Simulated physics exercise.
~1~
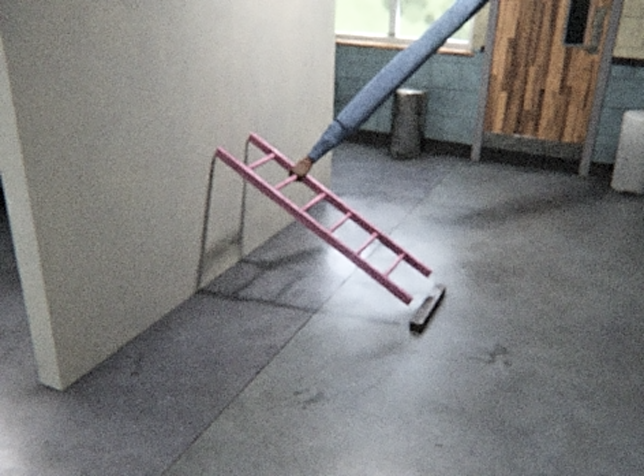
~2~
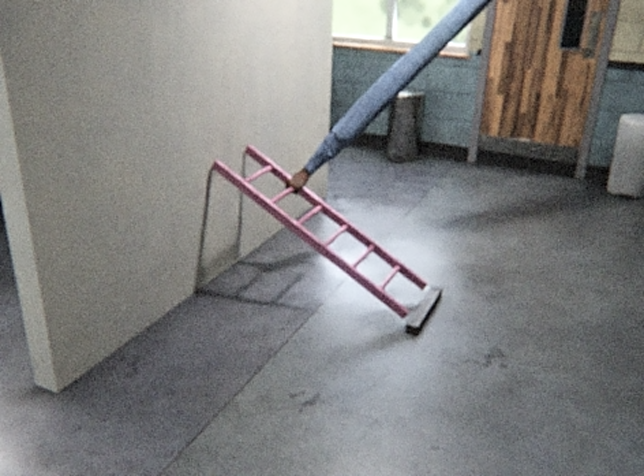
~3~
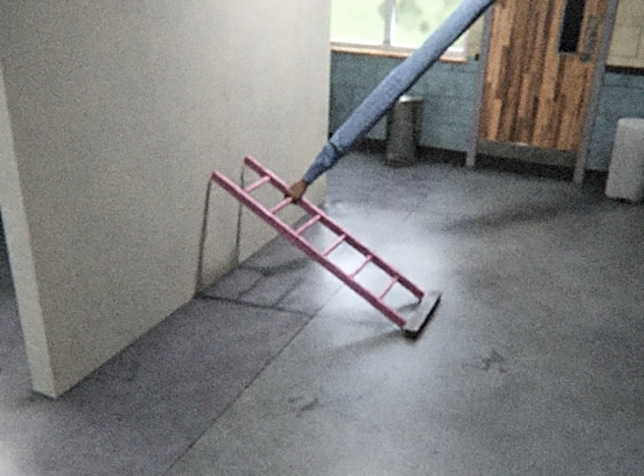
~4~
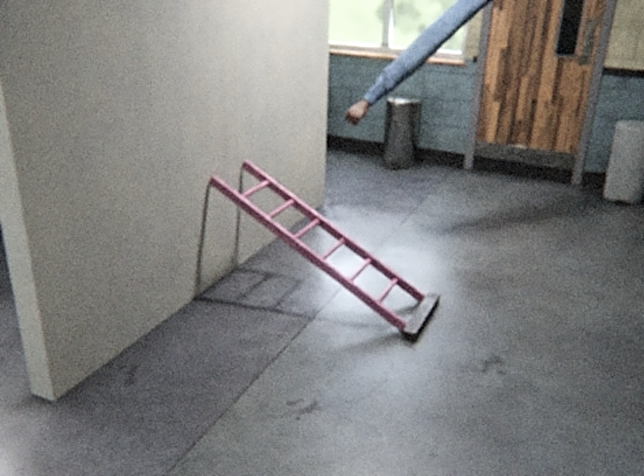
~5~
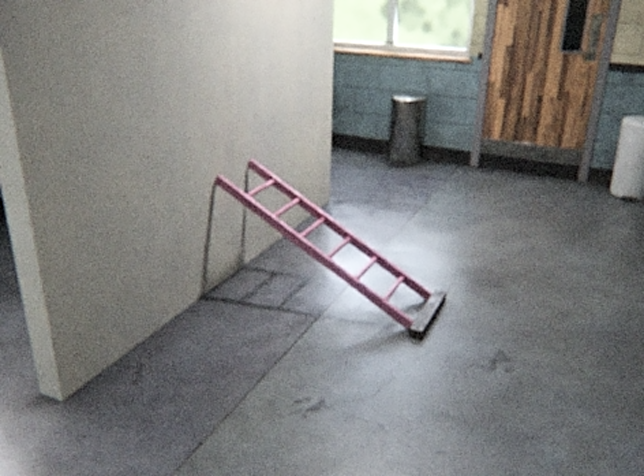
To begin with, a hand at the end of a long blue sleeve holds a pink ladder that slants against a pale wall, its lower end near a strip of wood on the grey floor. The hand lowers the ladder slightly, and its foot settles against the strip. The hand then lets go and draws back toward the upper right, while the ladder stays where it is. Soon the arm is out of sight. At the end, the ladder rests still, leaning on the wall with its foot at the strip.
